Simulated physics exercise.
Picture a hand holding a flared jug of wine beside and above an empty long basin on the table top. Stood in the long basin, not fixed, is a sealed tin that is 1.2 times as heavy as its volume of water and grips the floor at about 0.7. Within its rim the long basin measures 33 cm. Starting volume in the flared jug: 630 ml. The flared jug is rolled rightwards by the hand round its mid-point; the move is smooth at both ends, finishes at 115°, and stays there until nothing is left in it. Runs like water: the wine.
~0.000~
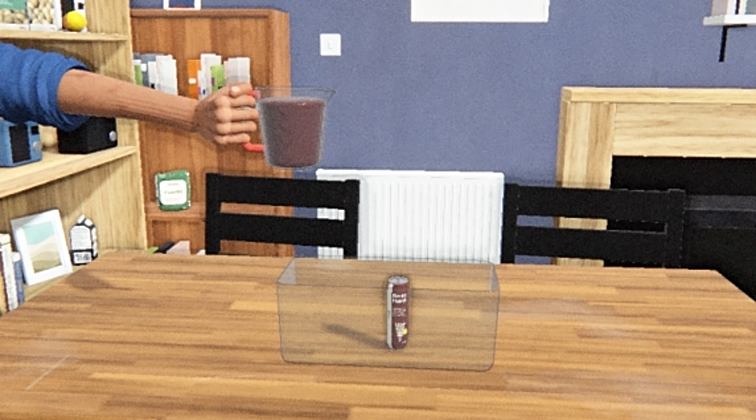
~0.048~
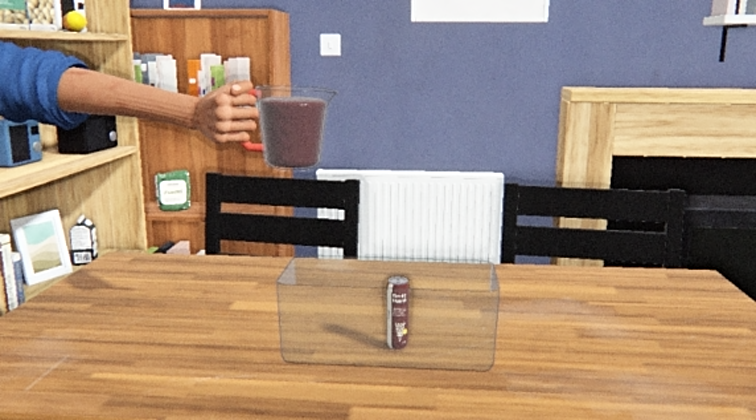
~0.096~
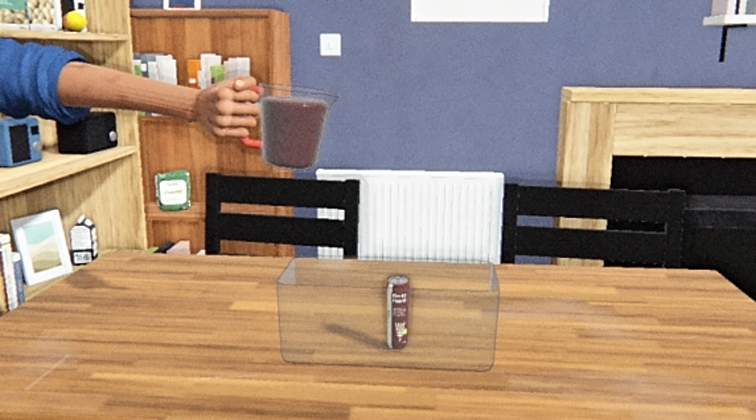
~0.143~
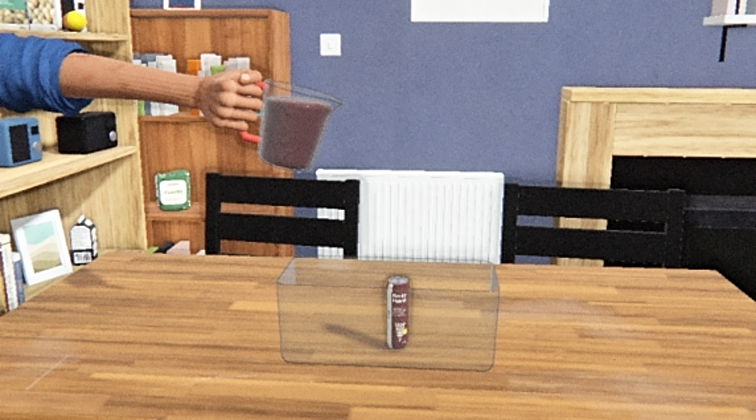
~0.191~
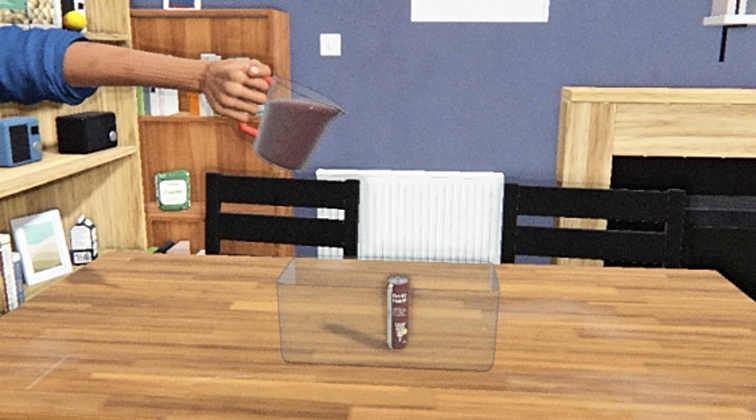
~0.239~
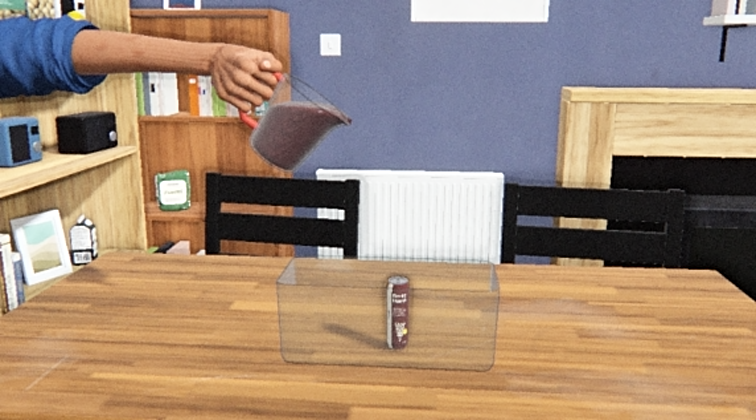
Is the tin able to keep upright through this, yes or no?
No, it topples.
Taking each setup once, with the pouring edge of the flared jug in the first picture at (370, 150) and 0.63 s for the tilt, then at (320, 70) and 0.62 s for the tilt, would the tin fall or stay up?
In the first try it remains standing; in the second it comes down.
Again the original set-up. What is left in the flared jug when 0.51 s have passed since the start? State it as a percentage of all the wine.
Roughly 44 %.
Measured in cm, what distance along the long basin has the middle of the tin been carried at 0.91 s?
Near 7 cm of travel.
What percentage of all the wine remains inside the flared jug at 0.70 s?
Close to 4 percent of the total.
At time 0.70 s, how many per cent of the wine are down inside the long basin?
76 %, more or less.
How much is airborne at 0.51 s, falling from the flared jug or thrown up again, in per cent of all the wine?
About 44 per cent.
After 0.51 s the tilt is 104° and 43 per cent is still to pour; the tin stands where it began.
After 0.70 s the tilt is 115° and 4 per cent is still to pour; the tin stands 2 cm from where it began.
After 0.91 s the tilt is 115° and 0 per cent is still to pour; the tin leans 56°.
After 1.13 s the tilt is 115° and 0 per cent is still to pour; the tin lies on its side.
In the end the tin lies on its side.
